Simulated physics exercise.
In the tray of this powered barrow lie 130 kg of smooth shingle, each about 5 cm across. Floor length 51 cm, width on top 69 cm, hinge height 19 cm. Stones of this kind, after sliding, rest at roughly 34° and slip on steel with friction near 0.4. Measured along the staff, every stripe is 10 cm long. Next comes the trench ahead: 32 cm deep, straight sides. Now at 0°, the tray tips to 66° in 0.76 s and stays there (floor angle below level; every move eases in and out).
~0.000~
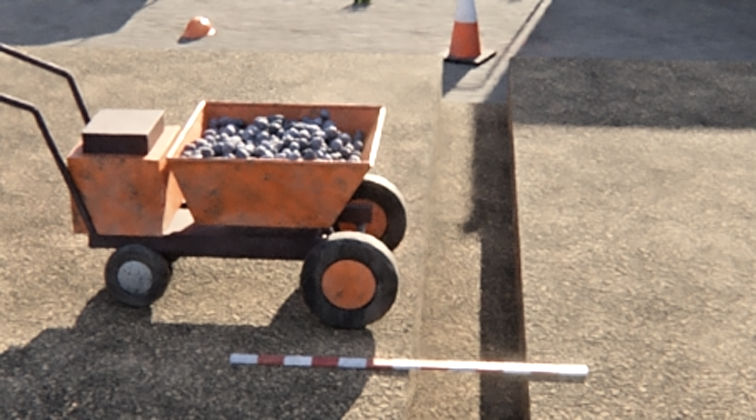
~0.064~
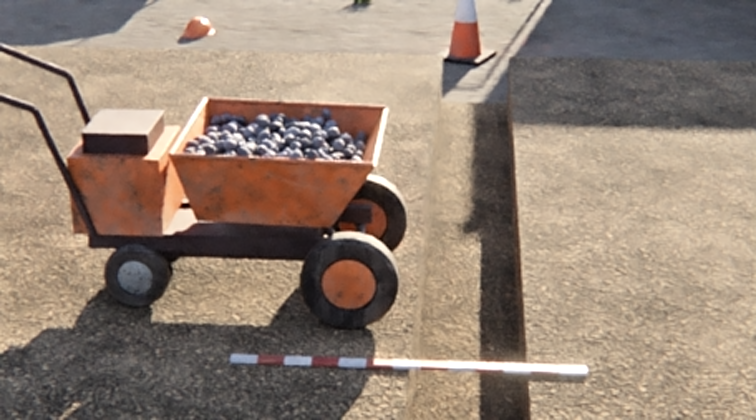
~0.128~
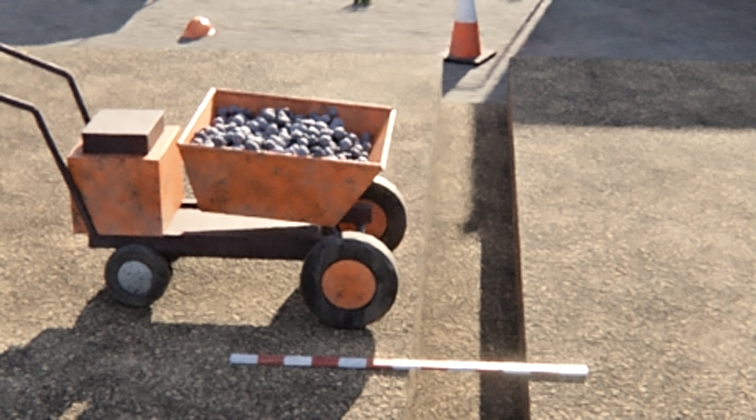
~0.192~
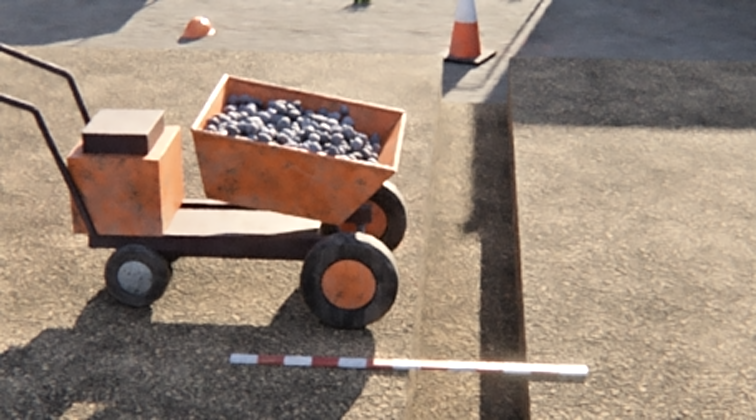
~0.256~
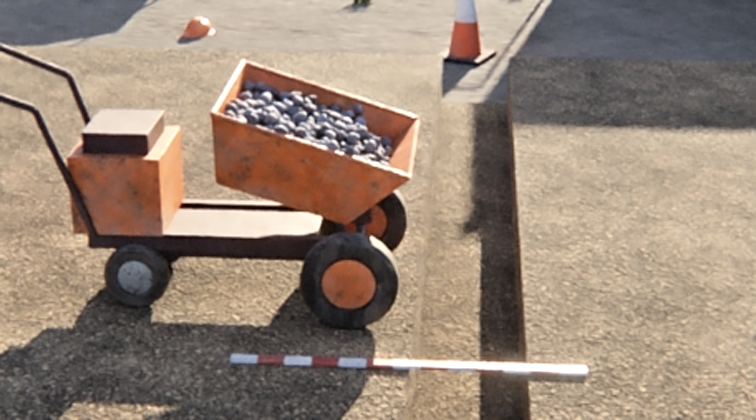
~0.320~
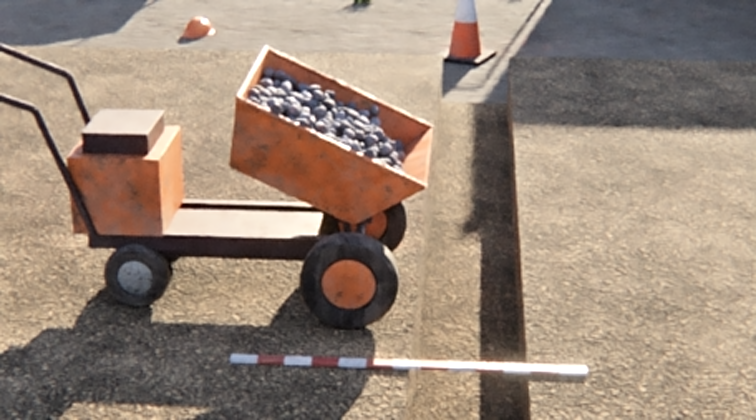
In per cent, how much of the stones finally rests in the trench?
Roughly 42 per cent of them.
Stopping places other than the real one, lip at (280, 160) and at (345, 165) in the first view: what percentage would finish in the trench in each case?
It comes to about 85 and 55 in a hundred.
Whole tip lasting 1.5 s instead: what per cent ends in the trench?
Roughly 55 per cent would.
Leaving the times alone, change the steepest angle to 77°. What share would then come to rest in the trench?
Then close to 40 per cent.
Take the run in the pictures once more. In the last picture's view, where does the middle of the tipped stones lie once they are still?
In the last view, about (544, 291).
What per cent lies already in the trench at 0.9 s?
Some 10 per cent.
After 0.6 s the floor is at 56°; 100 % in the tray; the foremost stones are at (454, 199).
After 0.9 s the floor is at 66°; 76 % in the tray, 12 % in the trench, 13 % past the trench; the foremost stones are at (570, 289).
After 1.2 s the floor is at 66°; 34 % in the tray, 16 % in the trench, 50 % past the trench; the foremost stones are at (739, 307).
After 3.2 s the floor is at 66°; 8 % in the tray, 42 % in the trench, 50 % past the trench; the foremost stones are past the picture's edge.
